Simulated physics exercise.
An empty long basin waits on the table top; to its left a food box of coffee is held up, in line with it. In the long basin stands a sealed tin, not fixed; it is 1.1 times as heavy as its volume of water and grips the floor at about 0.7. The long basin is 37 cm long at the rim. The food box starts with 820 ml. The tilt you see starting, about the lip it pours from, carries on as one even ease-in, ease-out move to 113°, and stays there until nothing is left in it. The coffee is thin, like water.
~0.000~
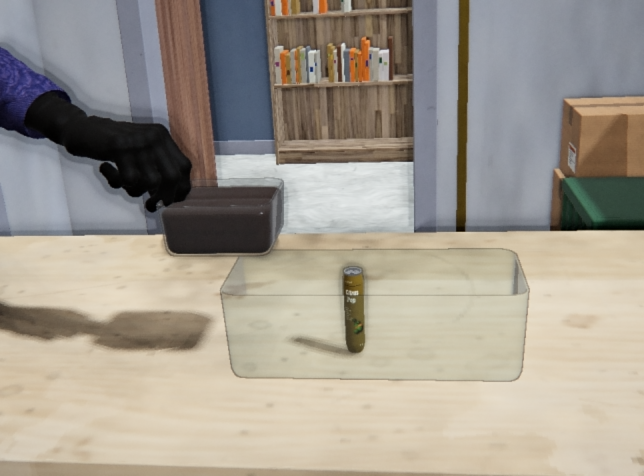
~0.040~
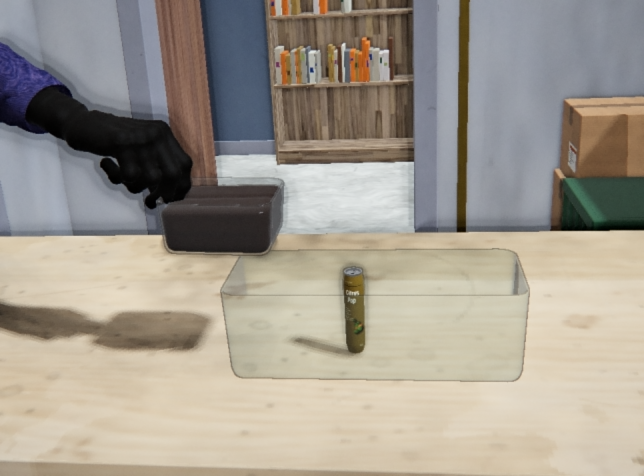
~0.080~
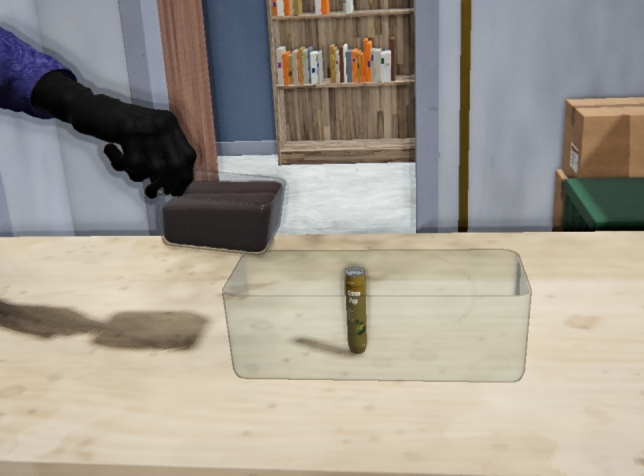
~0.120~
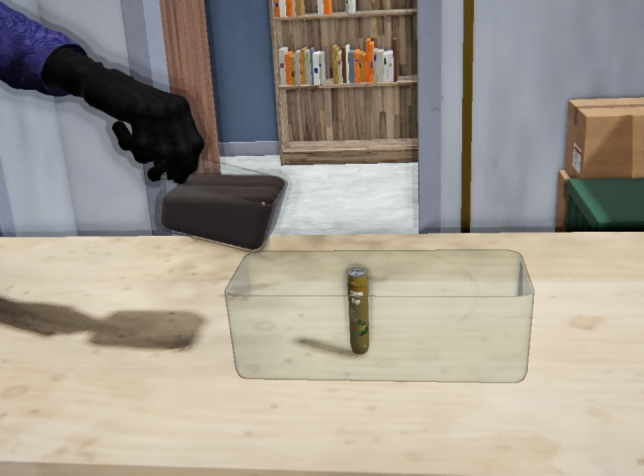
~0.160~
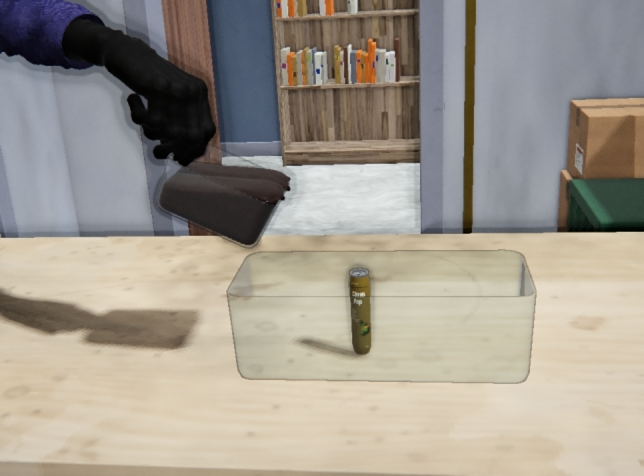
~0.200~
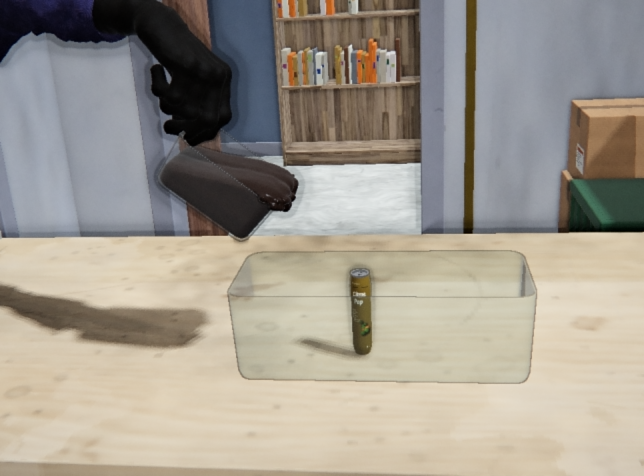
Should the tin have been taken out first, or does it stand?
It stays up.
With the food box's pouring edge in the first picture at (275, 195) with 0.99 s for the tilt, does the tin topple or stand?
Then it remains upright.
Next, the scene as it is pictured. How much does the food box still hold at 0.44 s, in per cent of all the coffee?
Near 24 in a hundred.
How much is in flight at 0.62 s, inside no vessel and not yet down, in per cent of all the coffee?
Near 10 in a hundred.
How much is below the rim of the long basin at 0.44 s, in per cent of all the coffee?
About 16 per cent.
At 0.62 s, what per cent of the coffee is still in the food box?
About 2 per cent.
Then, 0.44 s in, the tilt is 109° and 23 per cent is still to pour; the tin stands where it began.
Then, 0.62 s in, the tilt is 113° and 2 per cent is still to pour; the tin stands where it began.
Then, 0.80 s in, the tilt is 113° and 0 per cent is still to pour; the tin stands where it began.
Then, 1.00 s in, the tilt is 113° and 0 per cent is still to pour; the tin stands where it began.
Finally, the tin stands where it began.
